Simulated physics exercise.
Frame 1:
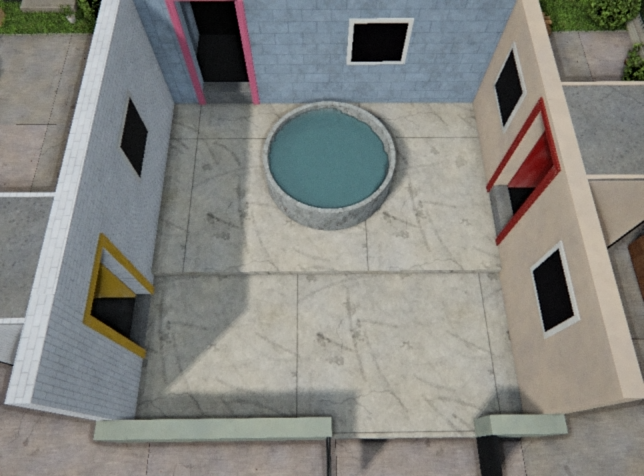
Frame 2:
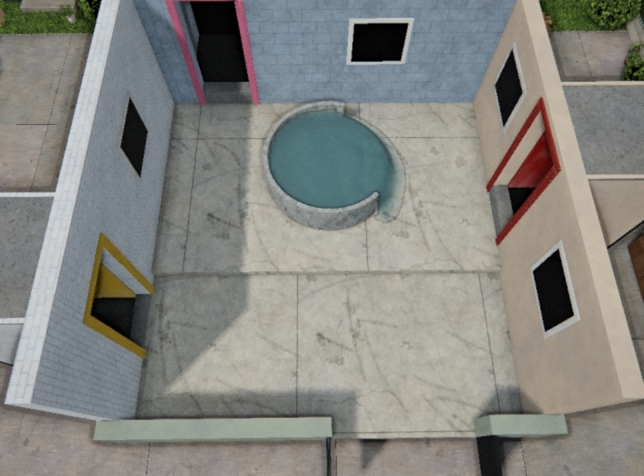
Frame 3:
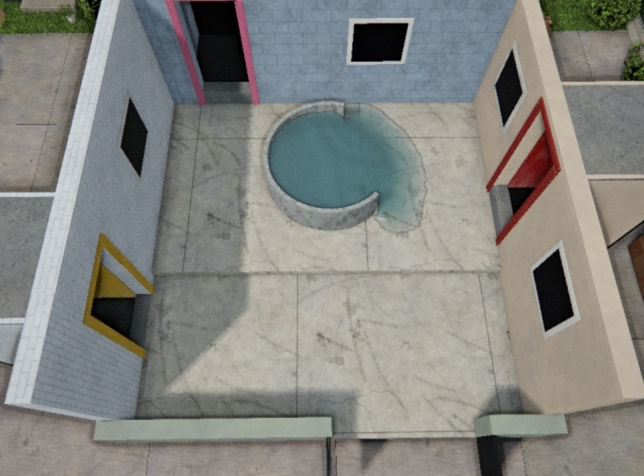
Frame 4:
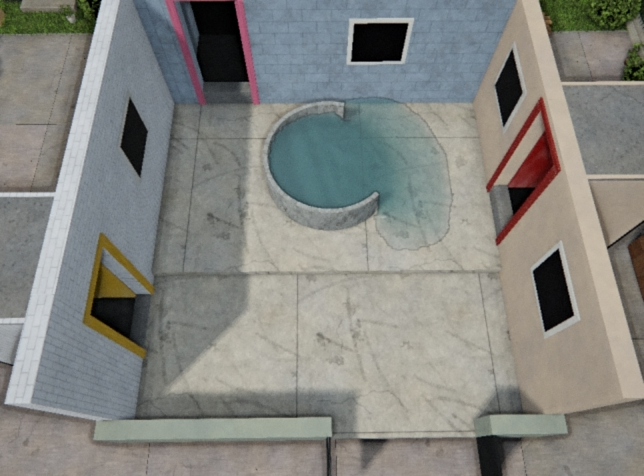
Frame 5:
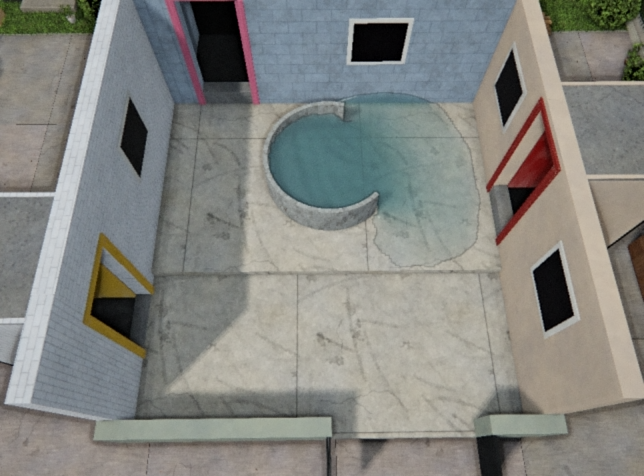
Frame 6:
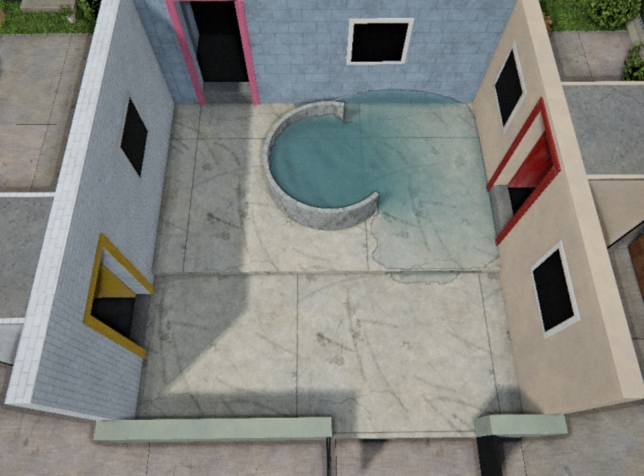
A round stone pool bursting open on its right side, water spreading across the pale courtyard floor toward the red-framed doorway.
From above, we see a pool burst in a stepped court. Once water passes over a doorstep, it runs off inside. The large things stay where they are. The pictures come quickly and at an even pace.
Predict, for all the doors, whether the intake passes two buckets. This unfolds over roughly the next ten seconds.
Most likely the red door will not exceed two buckets; most likely the pink door will not exceed two buckets; most likely the yellow door will not exceed two buckets.
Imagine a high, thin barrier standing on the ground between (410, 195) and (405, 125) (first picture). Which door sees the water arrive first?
It is the red one.
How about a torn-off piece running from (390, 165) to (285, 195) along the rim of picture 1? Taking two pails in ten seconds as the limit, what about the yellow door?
I'd say yellow door tops the limit.
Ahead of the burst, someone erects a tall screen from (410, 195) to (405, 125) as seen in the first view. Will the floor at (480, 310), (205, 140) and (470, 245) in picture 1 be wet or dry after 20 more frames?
Submerged, submerged, then submerged.
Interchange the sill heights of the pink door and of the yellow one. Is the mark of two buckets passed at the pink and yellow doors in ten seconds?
Pink falls short; yellow falls short.
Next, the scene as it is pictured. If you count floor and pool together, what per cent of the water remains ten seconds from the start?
I'd put it near 66 %.
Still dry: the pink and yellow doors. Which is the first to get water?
That's the pink-painted one.
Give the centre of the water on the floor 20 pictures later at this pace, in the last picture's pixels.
The water centres close to (406, 202).
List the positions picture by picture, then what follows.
In the first frame, the pool at (329, 157) is whole and still.
In the second frame, water pours out at (384, 156) and has run to a hidden place.
In the third frame, the front is at (349, 105), out from the gap at (384, 157).
In the fourth frame, water pours out at (384, 158) and has run to (430, 239).
In the fifth frame, water pours out at (384, 158) and has run to (460, 249).
In the sixth frame, the front is at (497, 252), out from the gap at (384, 159).
A moment on, water covers 25 % of the floor; the red door wet at the sill, nothing in, the pink door not reached, the yellow door not reached.
Next, water covers 30 % of the floor; the red door wet at the sill, nothing in, the pink door wet at the sill, nothing in, the yellow door not reached.
Then, water covers 50 % of the floor; the red door under two buckets in, the pink door wet at the sill, nothing in, the yellow door not reached.
Later, water covers 70 % of the floor; the red door under two buckets in, the pink door wet at the sill, nothing in, the yellow door not reached.
In the end, water covers 90 % of the floor; the red door under two buckets in, the pink door wet at the sill, nothing in, the yellow door under two buckets in.
